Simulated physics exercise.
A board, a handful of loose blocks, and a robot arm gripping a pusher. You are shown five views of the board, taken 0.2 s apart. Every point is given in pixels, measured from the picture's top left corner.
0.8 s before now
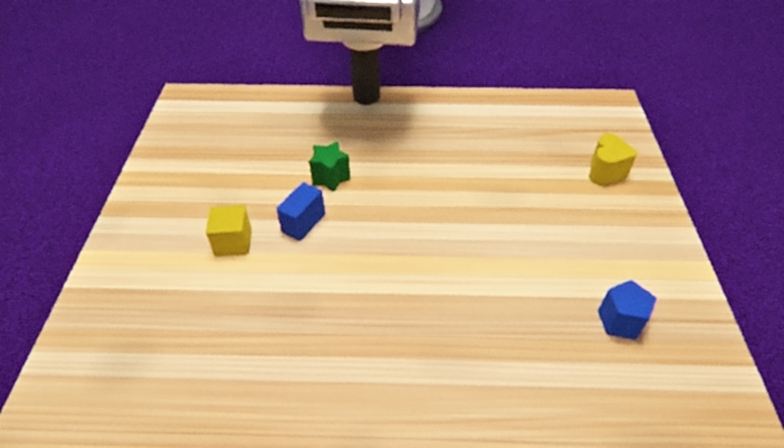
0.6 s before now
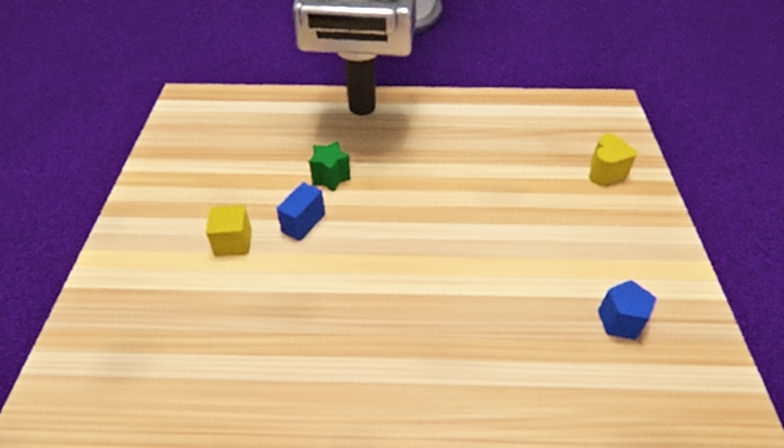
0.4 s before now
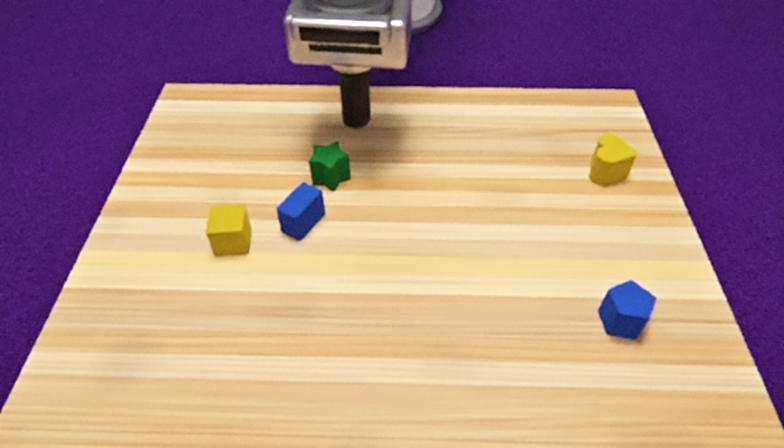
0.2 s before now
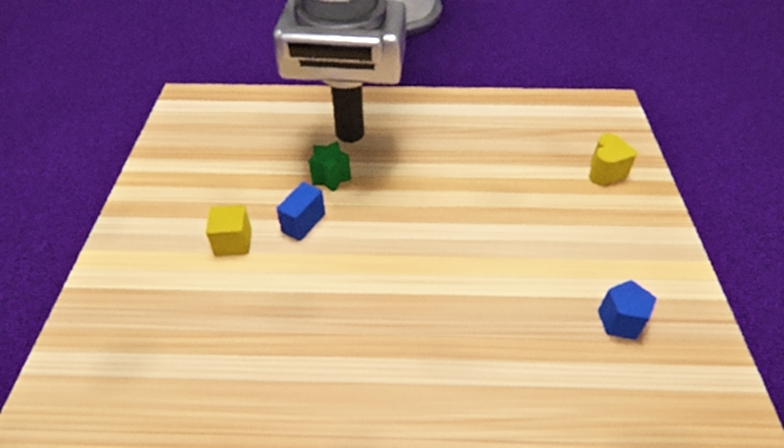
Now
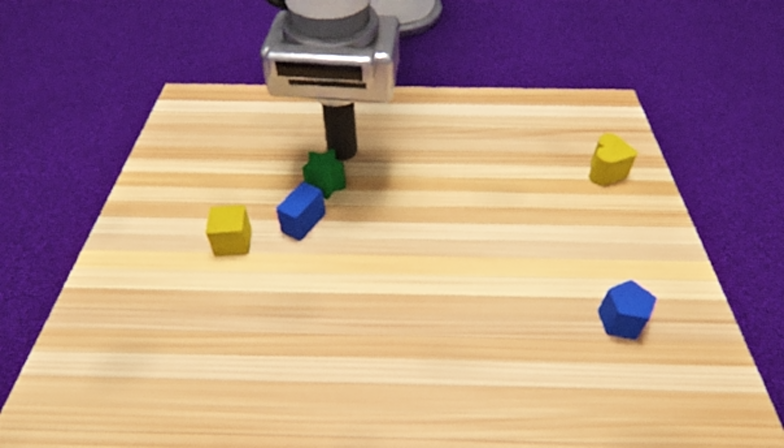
On a striped wooden board over a purple surface, a robot arm moves its black pusher toward the viewer and slightly left, nudging the green star block a little toward the blue rectangular block, while the other blocks stay still.
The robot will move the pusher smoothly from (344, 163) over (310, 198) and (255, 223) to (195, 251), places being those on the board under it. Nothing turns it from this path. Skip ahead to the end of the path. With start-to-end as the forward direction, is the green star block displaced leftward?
It seems so.
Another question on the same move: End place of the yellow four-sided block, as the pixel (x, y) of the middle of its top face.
For the centre of its top, I'd go with (177, 257).
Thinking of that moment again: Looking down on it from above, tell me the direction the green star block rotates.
Its rotation is counterclockwise.
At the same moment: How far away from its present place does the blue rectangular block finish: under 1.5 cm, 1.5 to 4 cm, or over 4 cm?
The blue rectangular block ends up quite far away, over 4 cm.
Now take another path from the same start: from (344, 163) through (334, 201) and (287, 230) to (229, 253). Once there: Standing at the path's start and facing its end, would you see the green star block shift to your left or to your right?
It's pushed right.
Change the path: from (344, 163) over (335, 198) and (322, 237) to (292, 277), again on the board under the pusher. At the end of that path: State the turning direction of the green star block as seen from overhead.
Clockwise from above.
What follows on the original path. One third of the way, pusher (308, 187); blue rectangular block (285, 228), turned 35° clockwise; green star block (299, 201), turned 40° anticlockwise.
Two thirds of the way, pusher (251, 213); yellow four-sided block (215, 225); blue rectangular block (287, 237), turned 50° clockwise; green star block (283, 211), turned 115° anticlockwise.
At the end, pusher (191, 240); yellow four-sided block (177, 257), turned 80° anticlockwise; blue rectangular block (287, 237), turned 50° clockwise; green star block (283, 211), turned 115° anticlockwise.
